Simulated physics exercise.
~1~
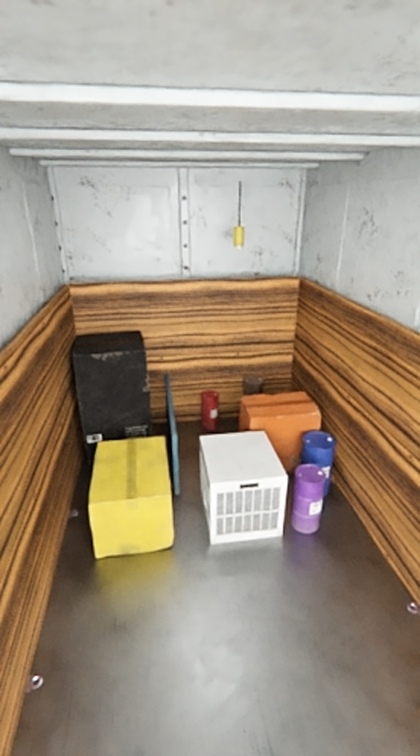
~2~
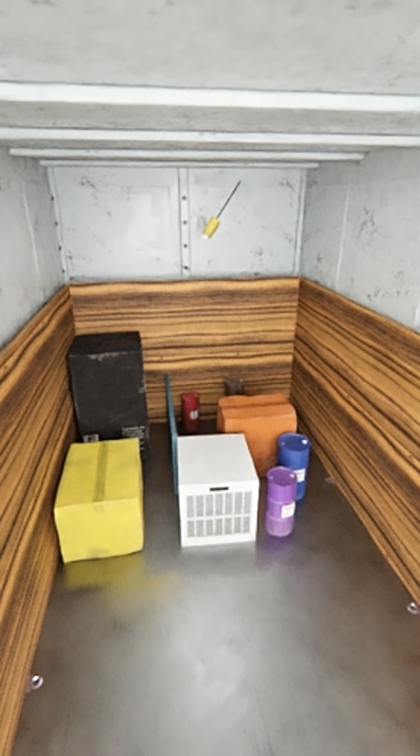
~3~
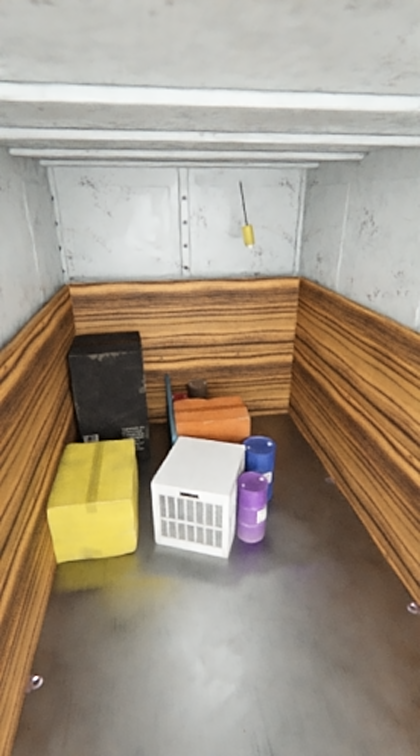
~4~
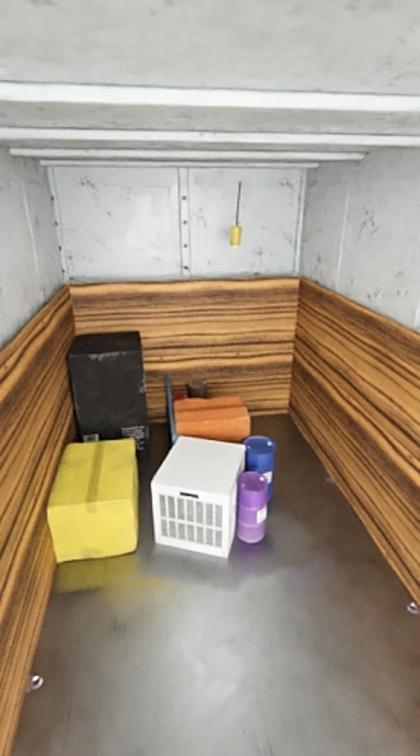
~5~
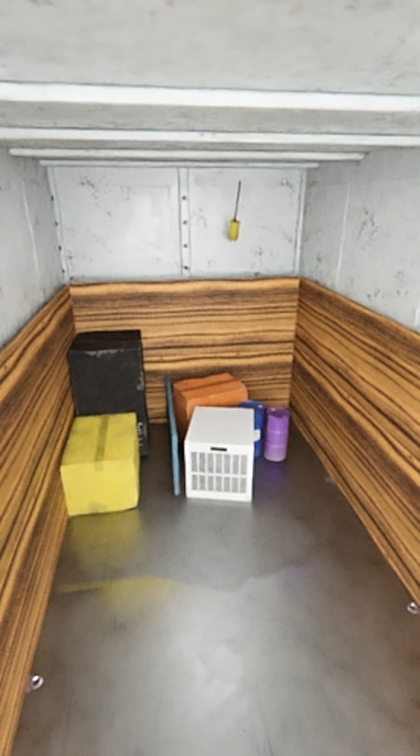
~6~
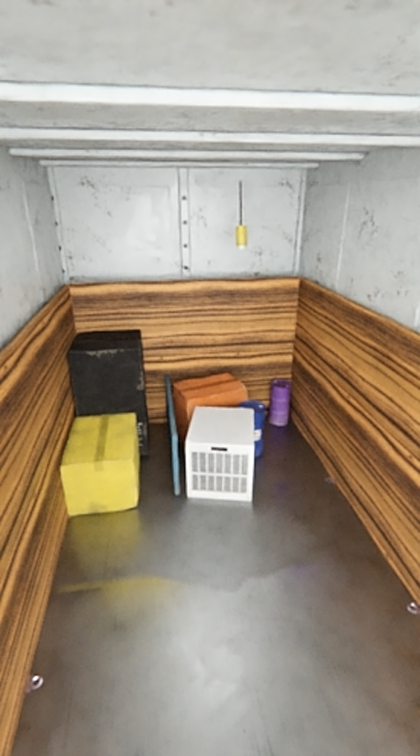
Boxes, canisters and a white chest sliding left across a van's load bay, then away towards the bulkhead, the canisters staying upright.
